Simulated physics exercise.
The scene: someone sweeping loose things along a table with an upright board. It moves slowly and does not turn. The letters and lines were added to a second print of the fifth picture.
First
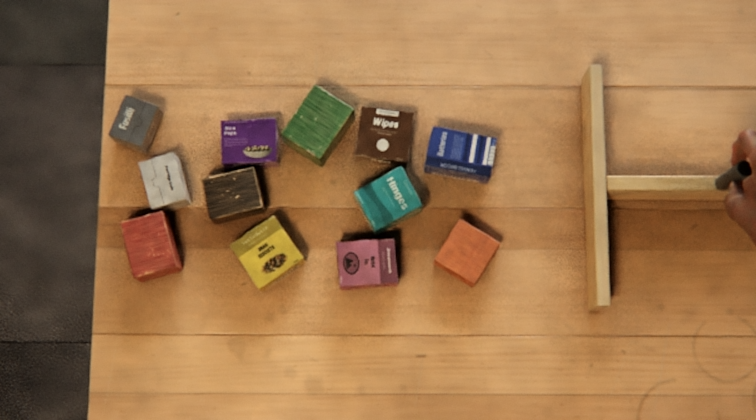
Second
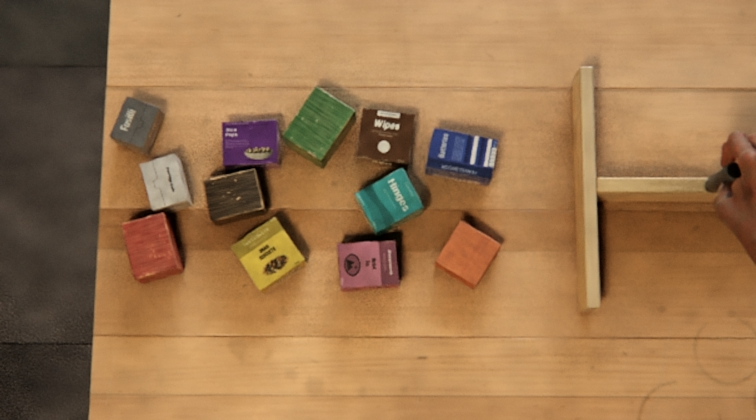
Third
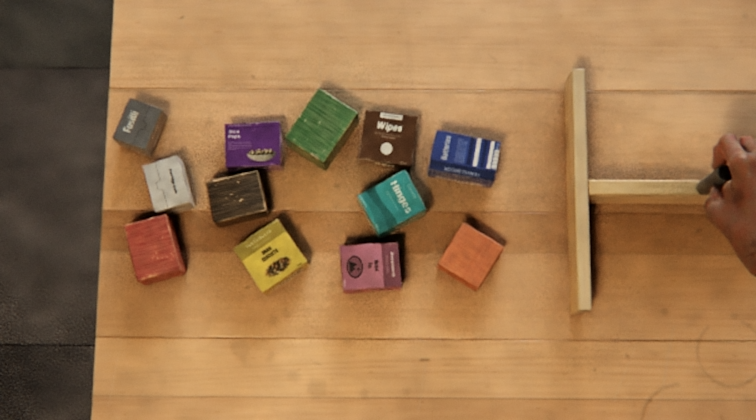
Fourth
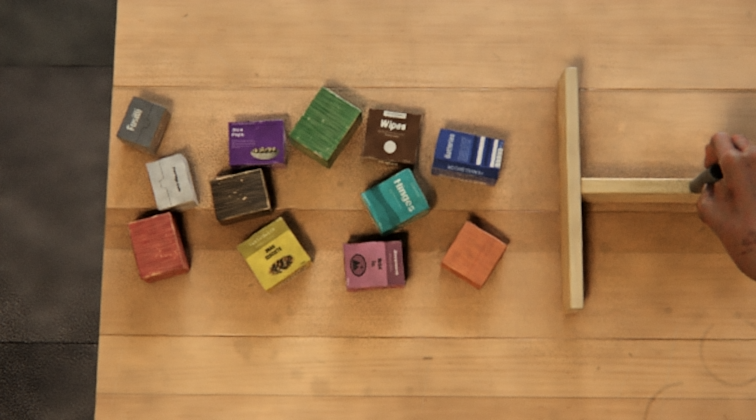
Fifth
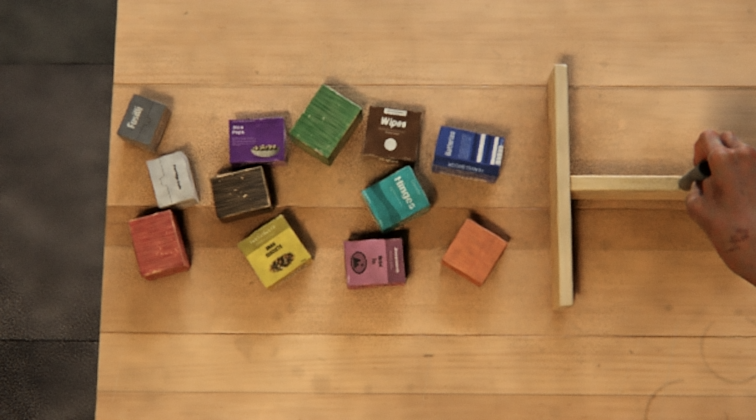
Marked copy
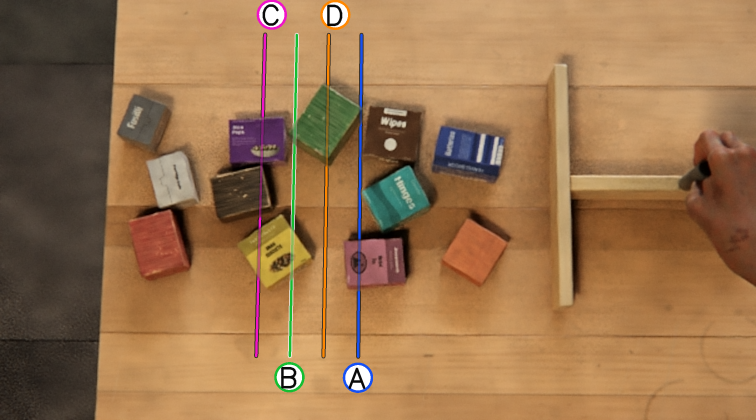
A pale wooden T-shaped board, gripped at its handle by a hand at the right edge, stands on a wooden tabletop seen from directly above, with dark floor along the left. Left of it lie scattered small blocks and packets in grey, white, red, purple, black, yellow, green, brown, turquoise, pink, blue and orange. The hand slides the board slowly leftward without turning it, narrowing the gap, while the pieces keep their arrangement.
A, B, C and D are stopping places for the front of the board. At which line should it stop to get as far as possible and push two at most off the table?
It can go as far as C.
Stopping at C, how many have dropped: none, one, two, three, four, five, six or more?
One.
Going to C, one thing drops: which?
It is the red block.
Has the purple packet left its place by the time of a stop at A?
Yes.
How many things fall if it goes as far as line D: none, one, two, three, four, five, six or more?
In all, none.
On the marked copy, A at (360, 192); B at (294, 191); C at (261, 191); D at (326, 191).
With C. Early on, board (455, 182); purple packet (239, 141); green block (302, 119).
Further on, board (347, 182); red block (154, 244); purple packet (206, 137).
At the end, board (262, 181); red block over the edge; white packet (114, 169); one fallen.
As for the rest, A is within the limit but short; B is within the limit but short; D is within the limit but short.
